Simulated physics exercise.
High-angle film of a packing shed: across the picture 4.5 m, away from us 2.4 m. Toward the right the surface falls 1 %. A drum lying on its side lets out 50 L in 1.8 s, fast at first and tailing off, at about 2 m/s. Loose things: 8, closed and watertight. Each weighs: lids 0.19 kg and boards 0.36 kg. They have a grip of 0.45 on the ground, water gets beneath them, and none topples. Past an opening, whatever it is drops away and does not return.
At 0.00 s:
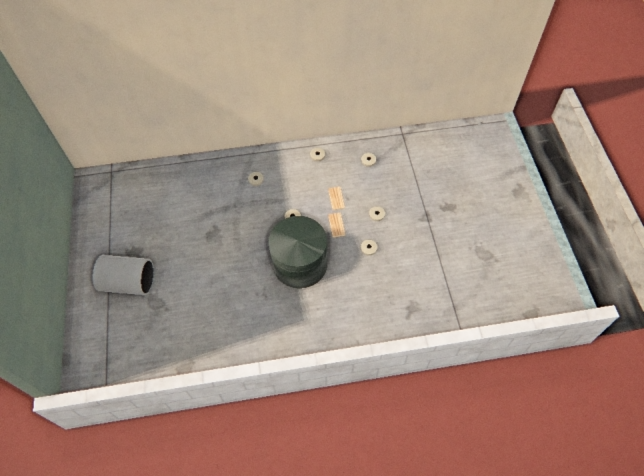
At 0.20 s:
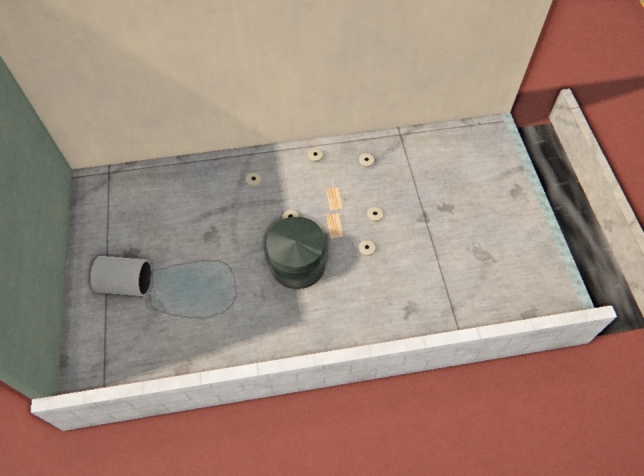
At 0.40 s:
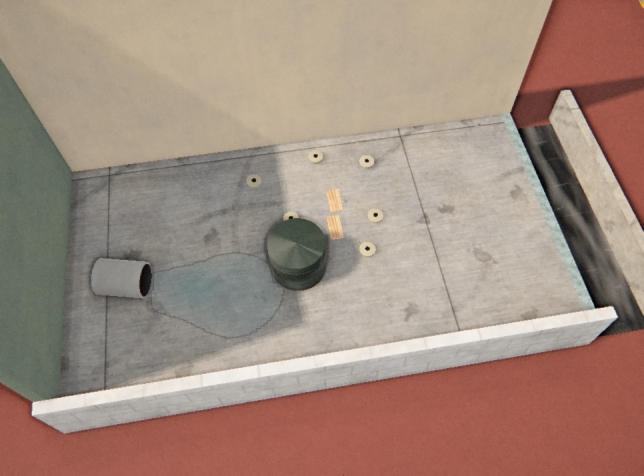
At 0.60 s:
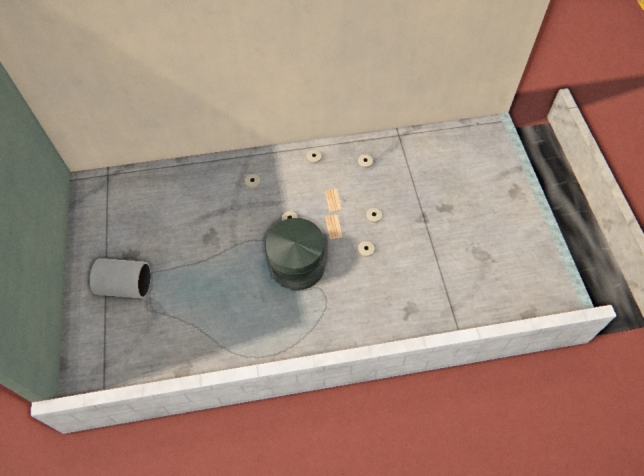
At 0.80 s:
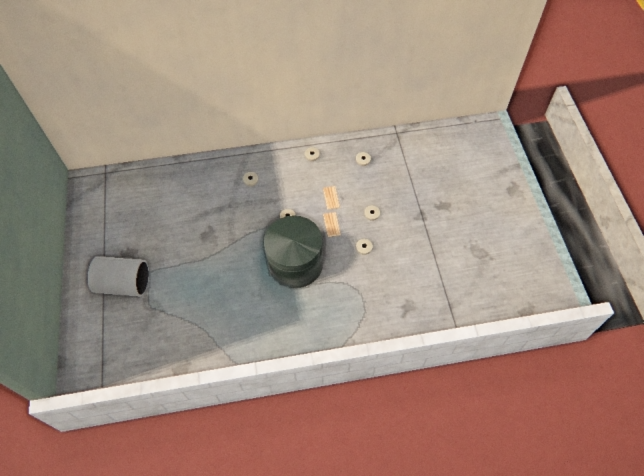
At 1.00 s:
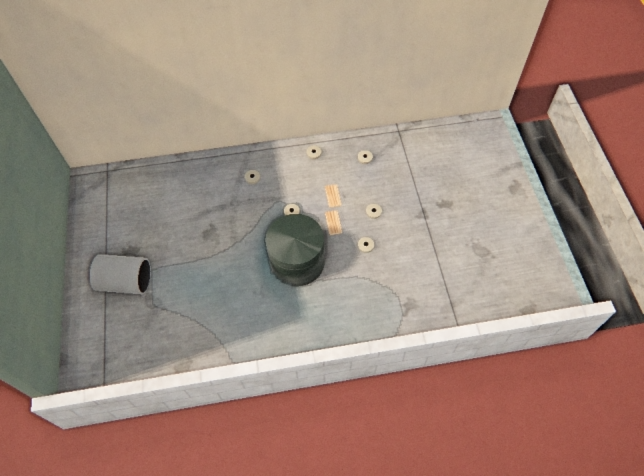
The clip shows a grey drum on its side releasing water across a concrete floor; the shallow puddle spreads rightward around a dark green round object and along the low front wall, while the scattered lids and boards show almost no movement.
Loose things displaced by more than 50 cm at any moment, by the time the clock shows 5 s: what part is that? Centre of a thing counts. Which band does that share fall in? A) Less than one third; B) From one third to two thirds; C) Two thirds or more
Less than one third (A).
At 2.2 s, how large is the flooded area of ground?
About 3.0 m2.
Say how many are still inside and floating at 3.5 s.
0.
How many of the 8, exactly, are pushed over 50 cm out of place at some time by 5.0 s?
I get 2.
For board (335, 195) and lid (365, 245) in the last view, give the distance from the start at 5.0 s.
0 cm, 0 cm.
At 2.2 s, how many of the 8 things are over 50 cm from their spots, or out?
The number by then is 1.
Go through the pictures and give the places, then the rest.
A lid at (293, 216), on the bottom; a lid at (256, 178), on the bottom; 0.0 m2 under water; 0 of 8 have shifted, in the first picture.
A lid at (291, 217) rests on the ground; a lid at (254, 179), on the bottom; 0.3 m2 under water; 0 of 8 have shifted, in the second picture.
A lid at (291, 218), on the bottom; a lid at (254, 181) rests on the ground; 0.7 m2 under water; 0 of 8 have shifted, in the third picture.
A lid at (290, 218) rests on the ground; a lid at (253, 180) rests on the ground; 1.0 m2 under water; 0 of 8 have shifted, in the fourth picture.
A lid at (288, 216), on the bottom; a lid at (250, 178), on the bottom; 1.4 m2 under water; 0 of 8 have shifted, in the fifth picture.
A lid at (292, 211), on the bottom, 4 cm from its start; a lid at (252, 176) rests on the ground; 1.6 m2 under water; 0 of 8 have shifted, in the sixth picture.
After 1.4 s 0 of 8 are over 50 cm from their spots; 0 afloat.
After 2.2 s 1 of 8 are over 50 cm from their spots; 0 afloat.
After 3.5 s 1 of 8 are over 50 cm from their spots; 0 afloat.
After 5.0 s 2 of 8 are over 50 cm from their spots, and 2 have been at some point; 0 afloat.
